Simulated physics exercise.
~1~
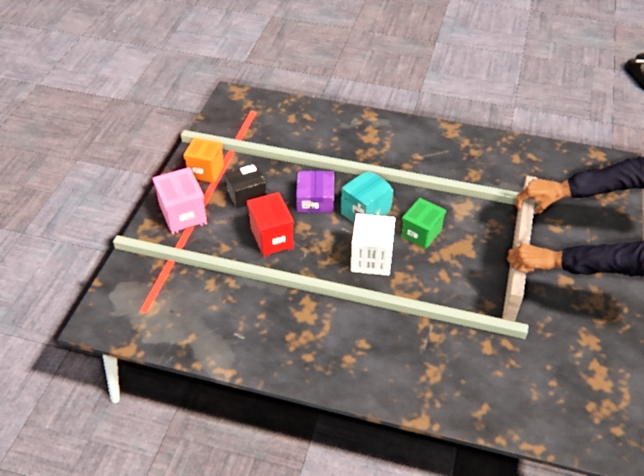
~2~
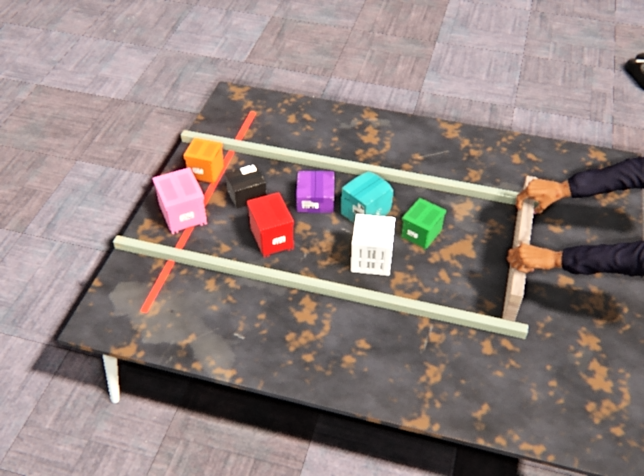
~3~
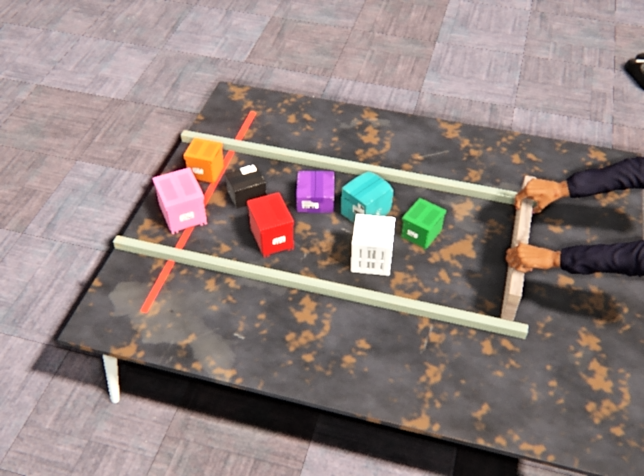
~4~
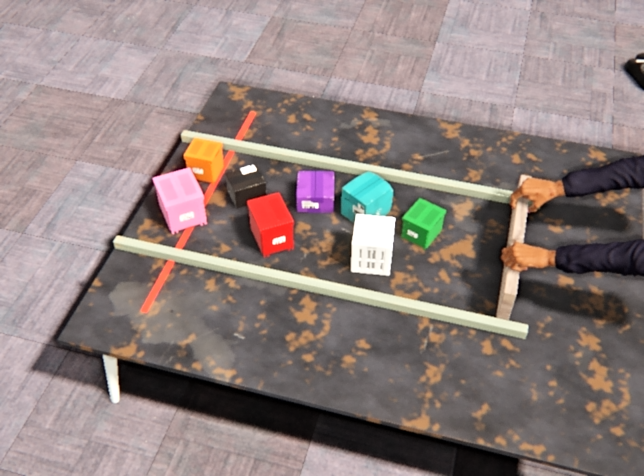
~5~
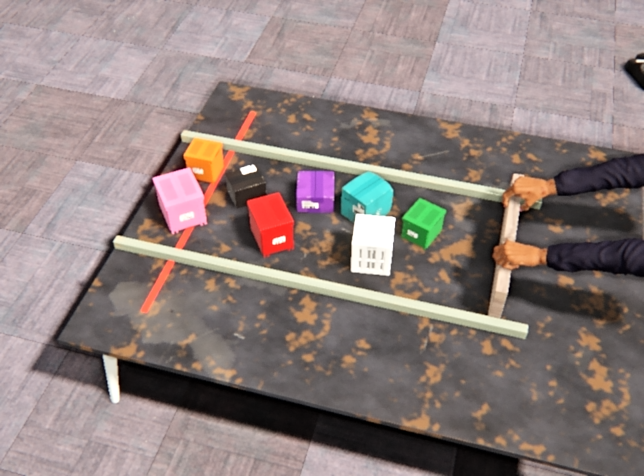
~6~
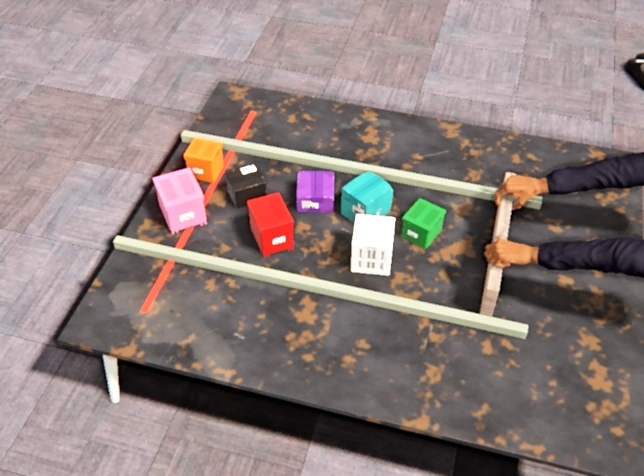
Two hands sliding a plank slightly left between two battens on a low platform, the eight coloured parcels and tubs staying still.
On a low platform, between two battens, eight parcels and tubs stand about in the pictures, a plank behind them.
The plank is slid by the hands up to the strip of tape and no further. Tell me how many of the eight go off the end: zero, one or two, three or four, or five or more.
In the end, the drop-off count sits at three or a four.
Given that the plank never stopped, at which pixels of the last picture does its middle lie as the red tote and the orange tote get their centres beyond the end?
(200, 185) and (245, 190), roughly.
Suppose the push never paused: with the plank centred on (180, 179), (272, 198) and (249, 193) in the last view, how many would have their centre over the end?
In order: 5, 0, 0.
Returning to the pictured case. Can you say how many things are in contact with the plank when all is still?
The count in contact is 2.
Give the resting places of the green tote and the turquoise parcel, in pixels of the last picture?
The green tote comes to rest at (193, 184), and the turquoise parcel comes to rest at (185, 156).
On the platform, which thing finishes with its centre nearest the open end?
It would be the red tote.
Soon after, none off yet; pink tote at rest near (181, 201); orange tote at rest near (205, 161); black parcel at rest near (246, 186).
In the end, the number that fall off is three or four; gone, purple box, black parcel, orange tote and pink tote.
